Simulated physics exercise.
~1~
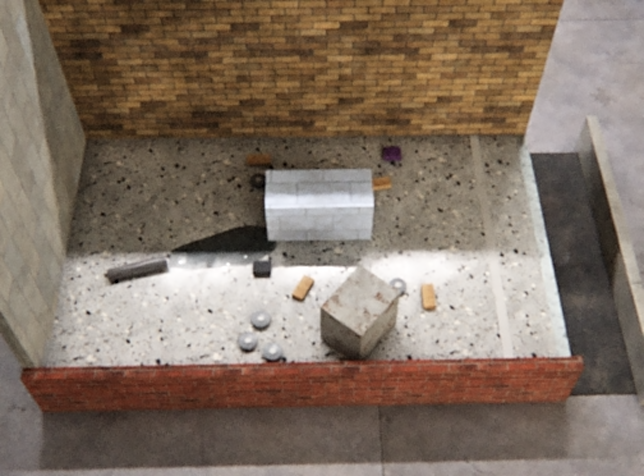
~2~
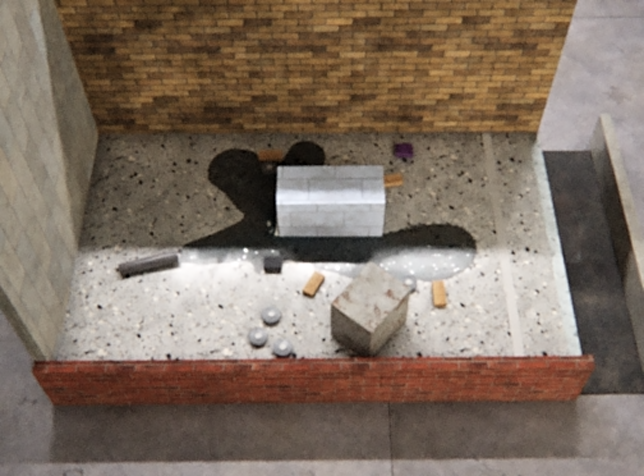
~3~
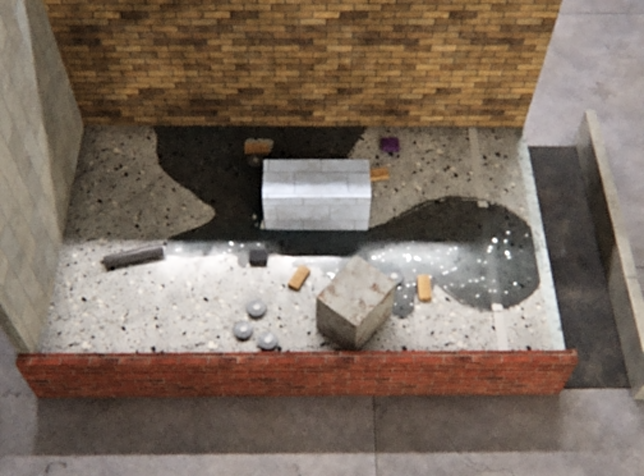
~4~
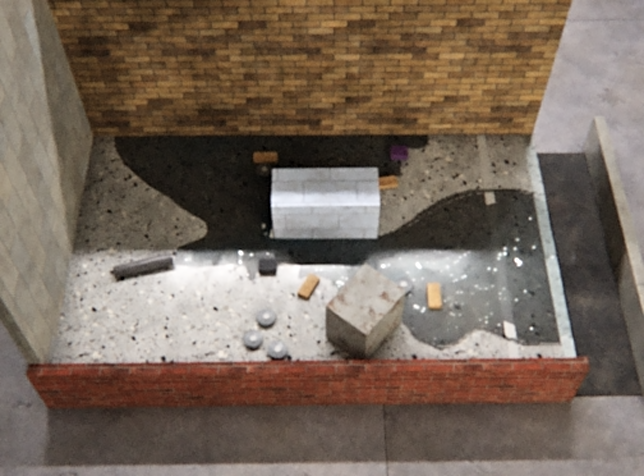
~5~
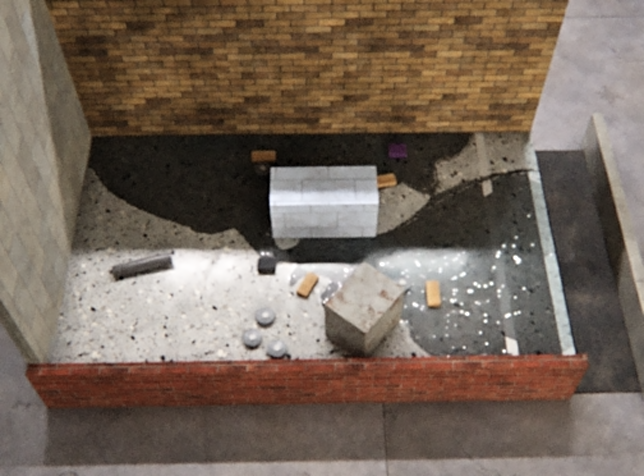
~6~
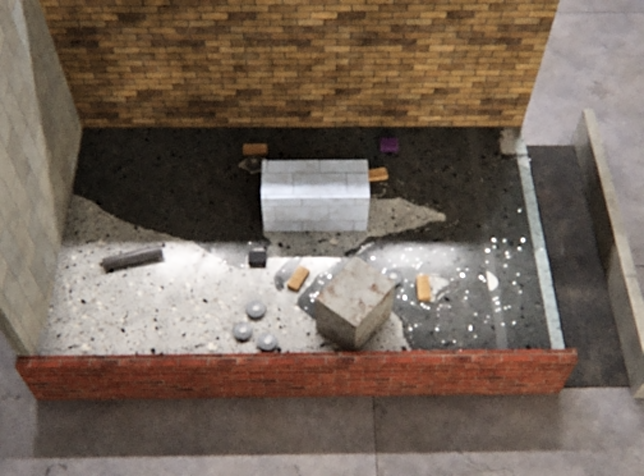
The video shows a walled, speckled dairy floor scattered with small blocks, round lids and two larger blocks as a dark sheet of water spreads from beside the pale block across the back and right side, while the purple float and other loose objects stay where they are, short of the painted stripe.
